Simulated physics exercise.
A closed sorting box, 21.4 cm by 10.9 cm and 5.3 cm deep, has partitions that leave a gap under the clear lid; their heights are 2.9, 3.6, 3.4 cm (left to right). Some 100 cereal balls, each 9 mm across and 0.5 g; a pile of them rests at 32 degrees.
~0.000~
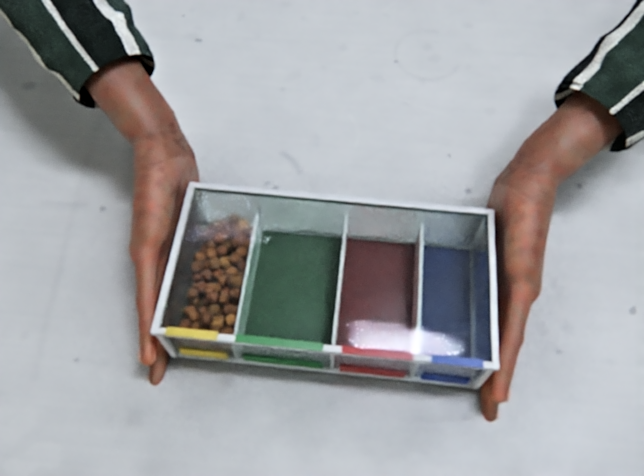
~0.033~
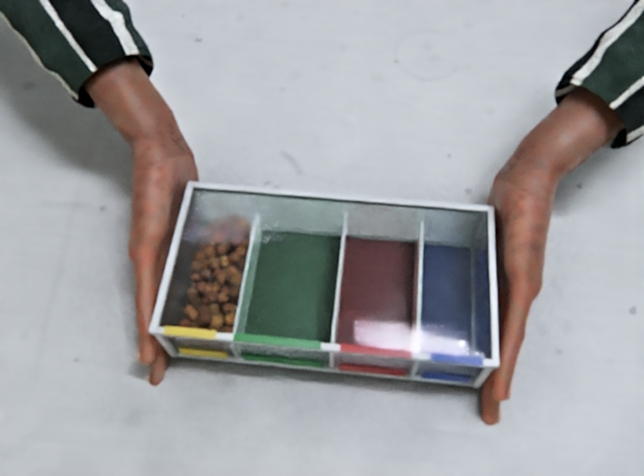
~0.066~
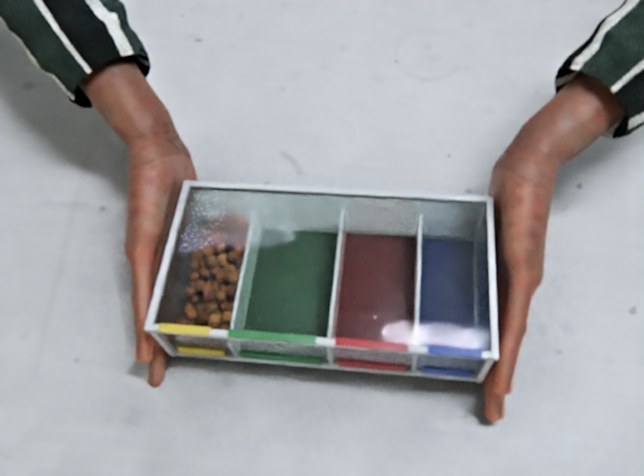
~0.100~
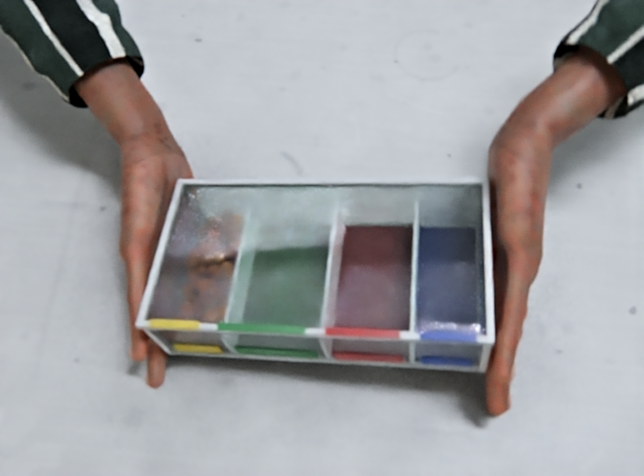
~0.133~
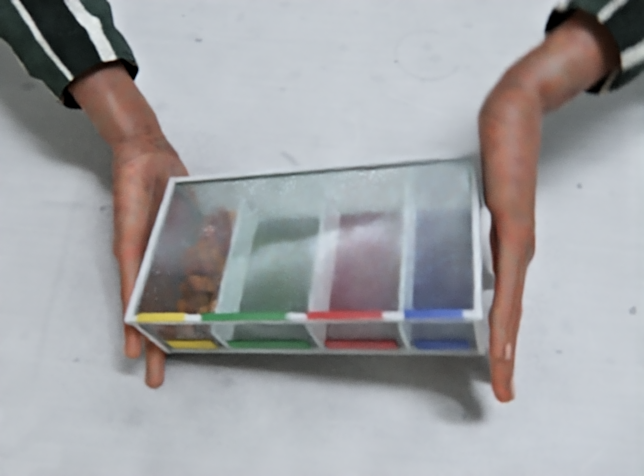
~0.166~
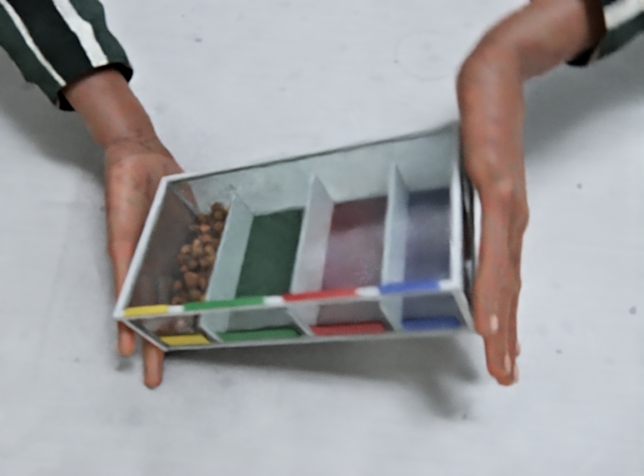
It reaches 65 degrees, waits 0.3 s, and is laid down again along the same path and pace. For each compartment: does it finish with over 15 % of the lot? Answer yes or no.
Red: No, blue: No, green: No, yellow: Yes.
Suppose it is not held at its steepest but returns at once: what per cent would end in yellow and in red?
In that case yellow 100; red 0.
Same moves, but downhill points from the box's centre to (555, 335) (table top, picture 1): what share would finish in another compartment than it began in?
About 35 per cent.
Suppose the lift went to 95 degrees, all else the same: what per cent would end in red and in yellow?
Red 0; yellow 100.
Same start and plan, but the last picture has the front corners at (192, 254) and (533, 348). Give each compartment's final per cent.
Red 5; blue 5; green 30; yellow 60.
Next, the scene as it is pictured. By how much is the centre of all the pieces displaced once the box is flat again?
About 0.5 cm.
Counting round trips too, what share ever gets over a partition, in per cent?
About 0 per cent.
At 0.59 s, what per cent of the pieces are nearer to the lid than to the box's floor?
Some 10 per cent.
After 0.59 s, tilt 65 degrees; yellow 100 %.
After 0.88 s, tilt 39 degrees; yellow 100 %.
Then, at 1.26 s, tilt 0 degrees; yellow 100 %.
At rest (1.6 s), red 0 %, blue 0 %, green 0 %, yellow 100 %.
